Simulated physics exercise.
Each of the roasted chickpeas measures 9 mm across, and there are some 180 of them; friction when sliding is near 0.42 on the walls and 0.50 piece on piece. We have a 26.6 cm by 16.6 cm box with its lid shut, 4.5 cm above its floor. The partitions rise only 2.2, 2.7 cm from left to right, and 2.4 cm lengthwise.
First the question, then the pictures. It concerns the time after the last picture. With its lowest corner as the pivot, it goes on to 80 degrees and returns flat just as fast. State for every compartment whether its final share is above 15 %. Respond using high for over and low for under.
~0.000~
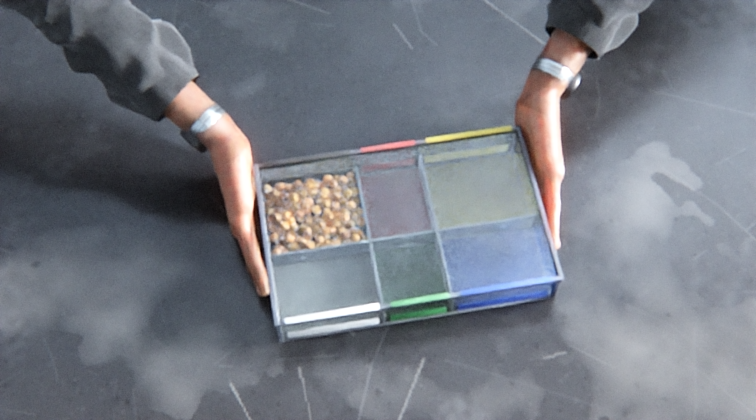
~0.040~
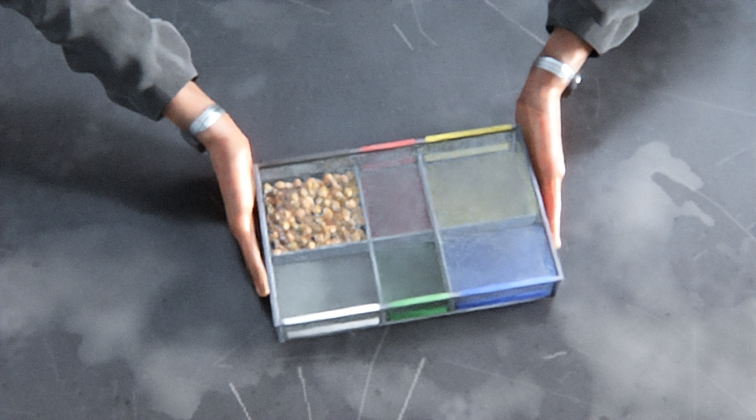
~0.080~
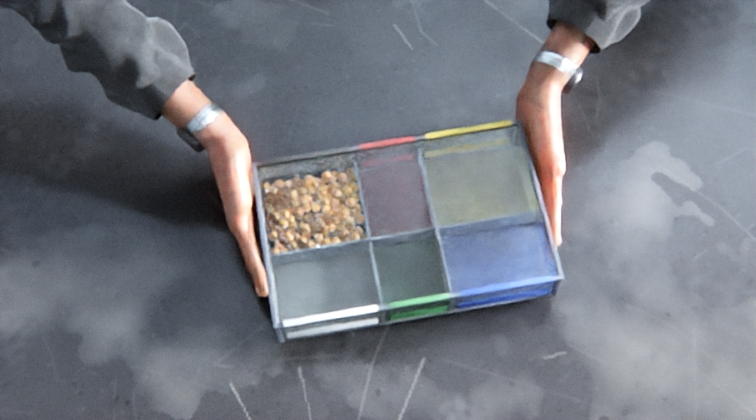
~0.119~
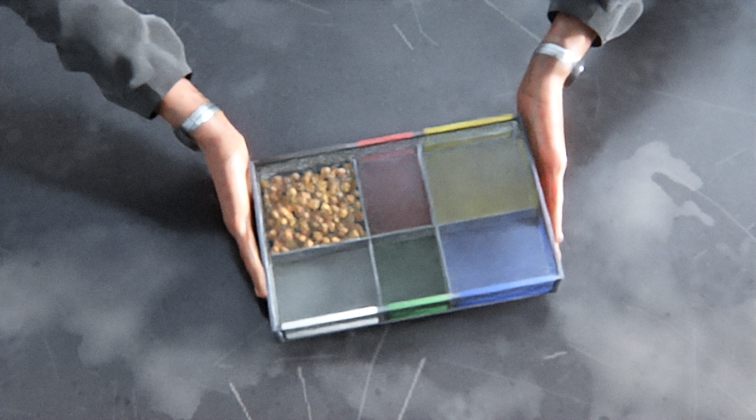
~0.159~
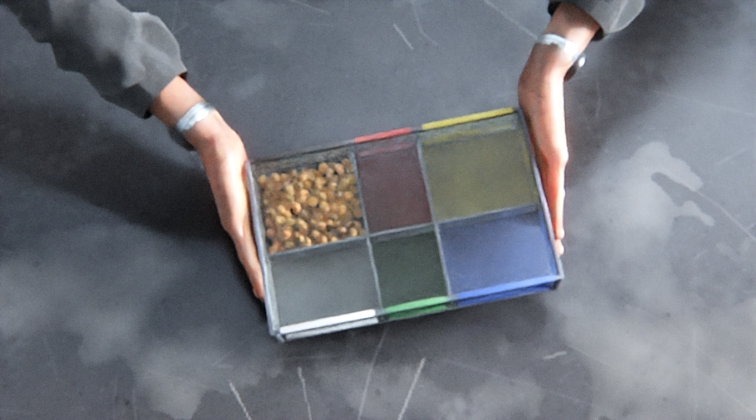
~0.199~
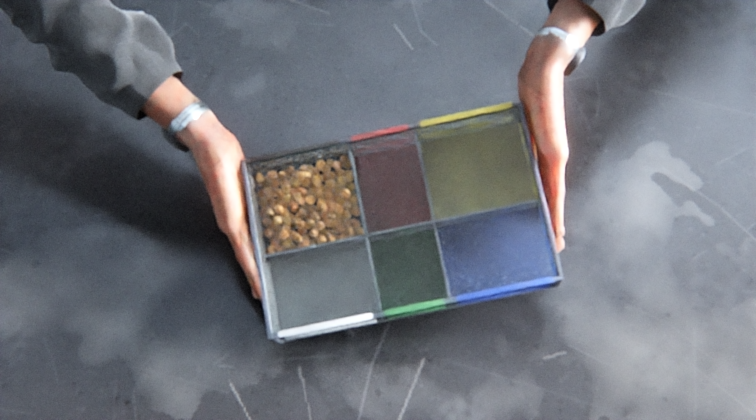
Red low, blue low, green low, yellow low, white high, black high.
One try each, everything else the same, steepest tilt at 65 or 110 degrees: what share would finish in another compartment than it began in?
About 25 and about 70 per cent, in that order.
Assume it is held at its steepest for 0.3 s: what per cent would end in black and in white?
Black 60, white 40.
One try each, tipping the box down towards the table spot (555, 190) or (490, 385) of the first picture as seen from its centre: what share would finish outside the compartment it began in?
Estimate: Some 65 % and some 65 % respectively.
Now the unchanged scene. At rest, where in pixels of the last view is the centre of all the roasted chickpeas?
About (294, 252).
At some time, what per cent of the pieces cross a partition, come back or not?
Roughly 40 in a hundred.
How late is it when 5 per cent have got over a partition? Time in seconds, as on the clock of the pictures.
It comes at roughly 0.75 s.
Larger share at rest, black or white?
The black one.
After 0.86 s, tilt 80 degrees; white 15 %, black 85 %.
After 1.30 s, tilt 35 degrees; white 40 %, black 60 %.
After 1.82 s, tilt 0 degrees; white 40 %, black 60 %.
By 2.3 s all is still; red 0 %, blue 0 %, green 0 %, yellow 0 %, white 40 %, black 60 %.
